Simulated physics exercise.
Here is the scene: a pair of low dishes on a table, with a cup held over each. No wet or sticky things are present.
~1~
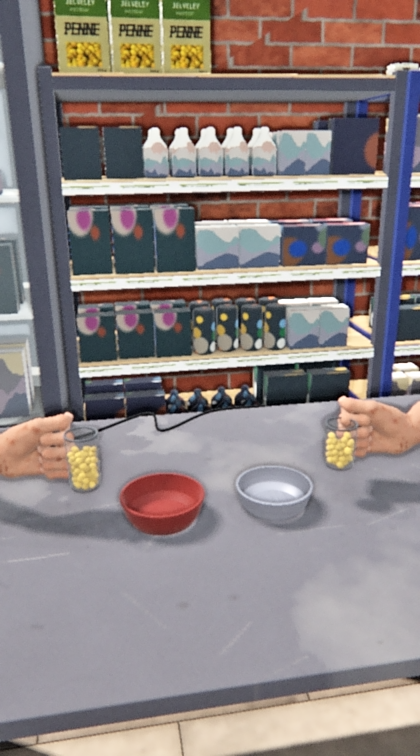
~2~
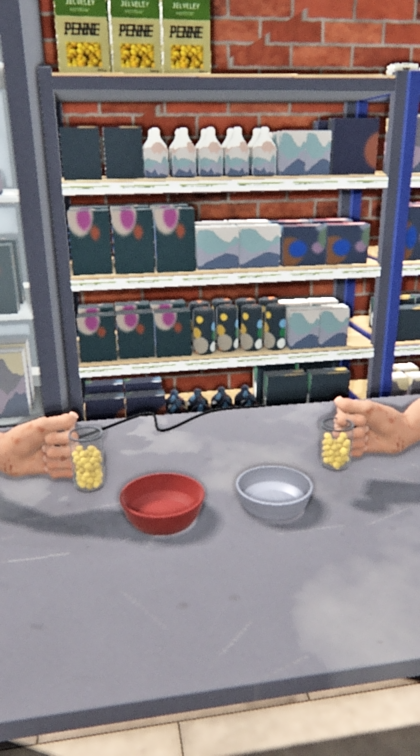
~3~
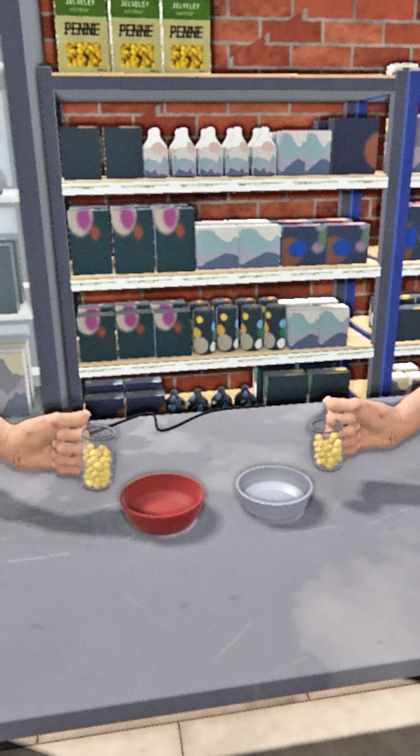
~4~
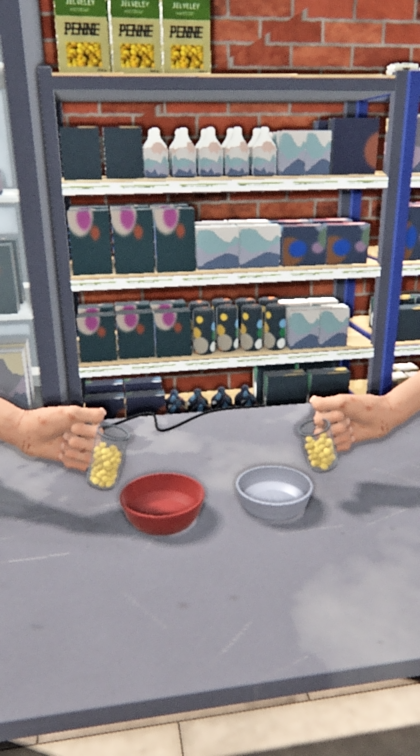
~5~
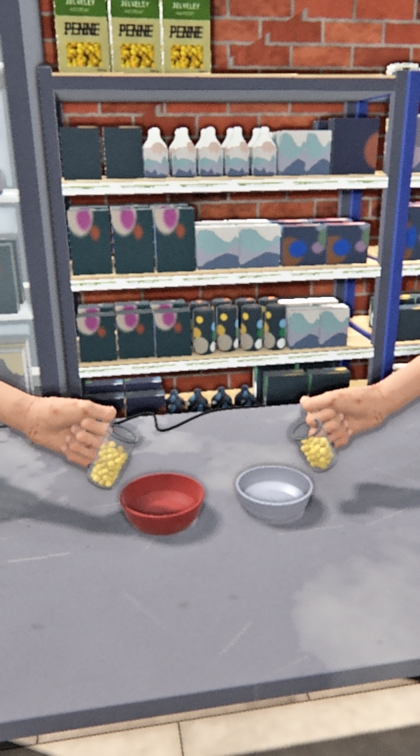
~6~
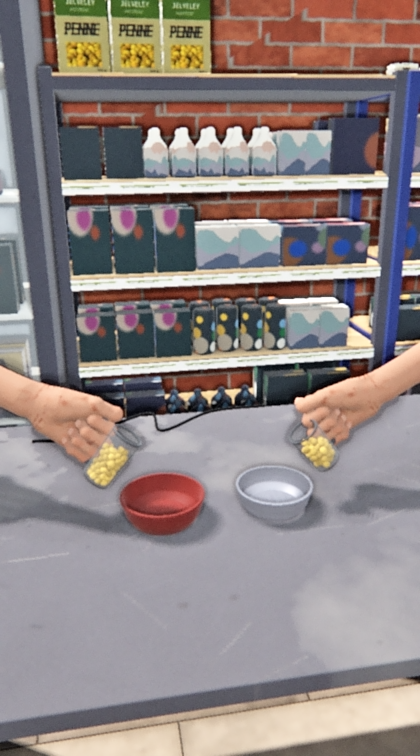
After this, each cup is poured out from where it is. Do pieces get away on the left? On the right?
Lab note: Left dish contained all; right dish contained all.
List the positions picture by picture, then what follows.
Left dish near (167, 519), empty; left cup near (83, 460), holding puffed corn balls, just above its dish; right dish near (284, 506), empty; right cup near (340, 444), holding puffed corn balls, just above its dish, in the first picture.
Left cup near (88, 459), upright; right cup near (336, 444), upright, in the second picture.
Left cup near (98, 459), tipped 6°; right cup near (328, 445), tipped 6°, in the third picture.
Left cup near (107, 458), tipped 17°; right cup near (319, 446), tipped 17°, in the fourth picture.
Left cup near (112, 457), tipped 27°; right cup near (315, 446), tipped 27°, in the fifth picture.
Left dish near (167, 519); left cup near (112, 457), tipped 38°; right dish near (284, 506); right cup near (315, 446), tipped 38°, in the sixth picture.
Then, 0.23 s on from there, left, the whole lot still in the cup; right, the whole lot still in the cup.
Then, 0.52 s on from there, left, the whole lot still in the cup; right, the whole lot still in the cup.
Then, 0.84 s on from there, left, the bulk still in the cup, a little in the dish, a little in the air; right, the bulk still in the cup, a little in the dish, a little in the air.
In the end, left, the whole lot in the dish, none at all outside the dish; right, the whole lot in the dish, none at all outside the dish.
